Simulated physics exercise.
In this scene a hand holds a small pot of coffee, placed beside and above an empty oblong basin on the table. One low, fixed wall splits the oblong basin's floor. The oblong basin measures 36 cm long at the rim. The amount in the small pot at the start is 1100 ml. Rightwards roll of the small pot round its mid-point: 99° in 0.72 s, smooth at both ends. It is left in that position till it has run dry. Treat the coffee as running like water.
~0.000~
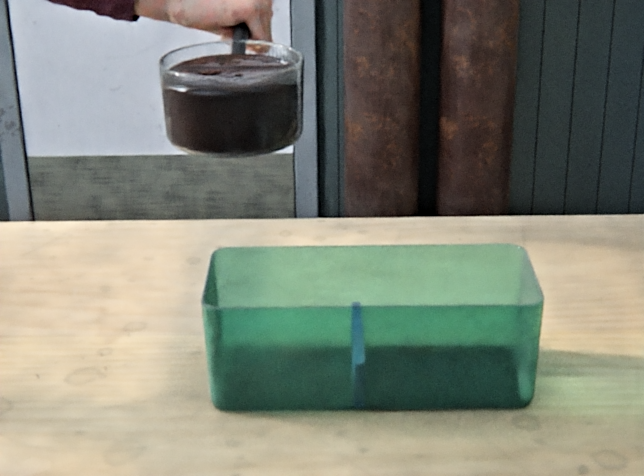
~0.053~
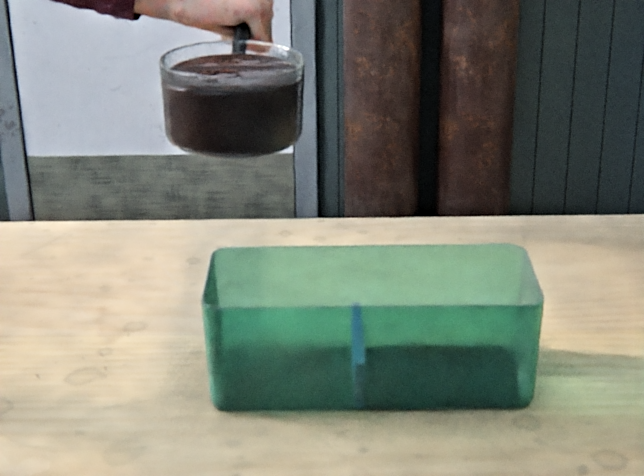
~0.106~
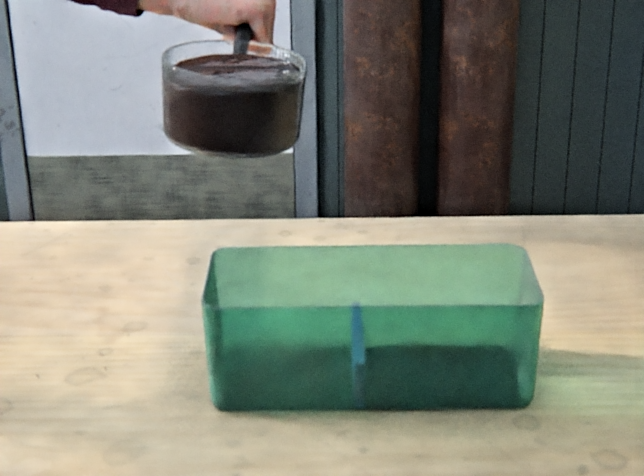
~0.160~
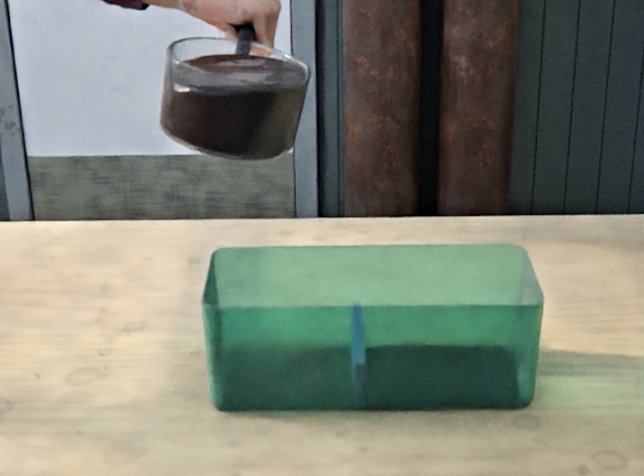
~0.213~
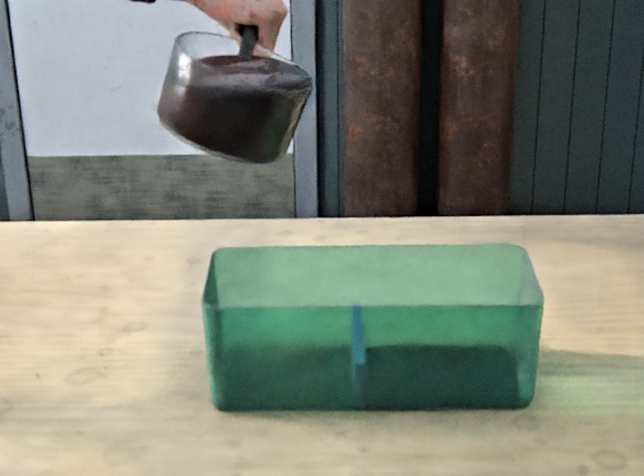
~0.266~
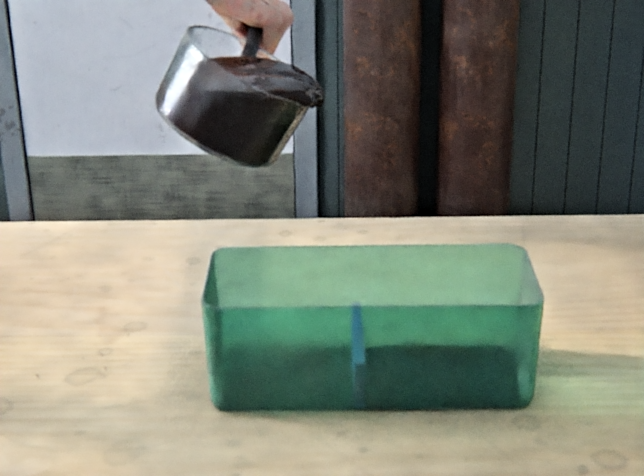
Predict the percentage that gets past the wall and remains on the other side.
The other side holds about 79 % in the end.
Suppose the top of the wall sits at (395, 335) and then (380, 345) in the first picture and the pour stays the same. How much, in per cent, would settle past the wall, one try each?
Some 35 in a hundred, then some 55 in a hundred.
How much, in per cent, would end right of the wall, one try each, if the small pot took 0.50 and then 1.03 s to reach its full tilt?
Around 80 per cent first, around 80 per cent next.
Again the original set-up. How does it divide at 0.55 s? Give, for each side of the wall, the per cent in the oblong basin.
1 per cent left and 14 right, roughly.
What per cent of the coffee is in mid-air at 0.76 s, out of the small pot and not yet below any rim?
Airborne fraction: Approx. 14 %.
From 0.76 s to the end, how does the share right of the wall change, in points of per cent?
Change in share is positive, near 10 percent.
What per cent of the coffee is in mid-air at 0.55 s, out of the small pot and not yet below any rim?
My guess is roughly 46 %.
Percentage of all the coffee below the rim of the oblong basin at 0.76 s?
My estimate is about 76 percent.
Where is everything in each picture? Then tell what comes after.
The first picture shows tilt 0°; pouring edge (302, 60); surface from (164, 71) to (300, 69); the oblong basin's rim runs from (207, 278) to (534, 274); the wall's top is at (358, 332).
The second picture shows tilt 1°; pouring edge (303, 62); surface from (165, 71) to (301, 70).
The third picture shows tilt 5°; pouring edge (305, 66); surface from (167, 70) to (303, 71).
The fourth picture shows tilt 12°; pouring edge (309, 74); surface from (168, 70) to (306, 73).
The fifth picture shows tilt 20°; pouring edge (311, 85); surface from (169, 71) to (312, 76); 1 per cent is over the edge.
The sixth picture shows tilt 30°; pouring edge (312, 98); surface from (168, 75) to (310, 88); 4 per cent is over the edge.
By 0.55 s the tilt is 86° and 40 per cent is still to pour, 1 is left of the wall and 13 right of it.
By 0.76 s the tilt is 99° and 10 per cent is still to pour, 7 is left of the wall and 69 right of it.
By 0.98 s the tilt is 99° and 2 per cent is still to pour, 15 is left of the wall and 78 right of it.
By 1.22 s the tilt is 99° and 0 per cent is still to pour, 19 is left of the wall and 79 right of it.
At rest 20 per cent lies left of the wall, 79 right of it and 1 outside.
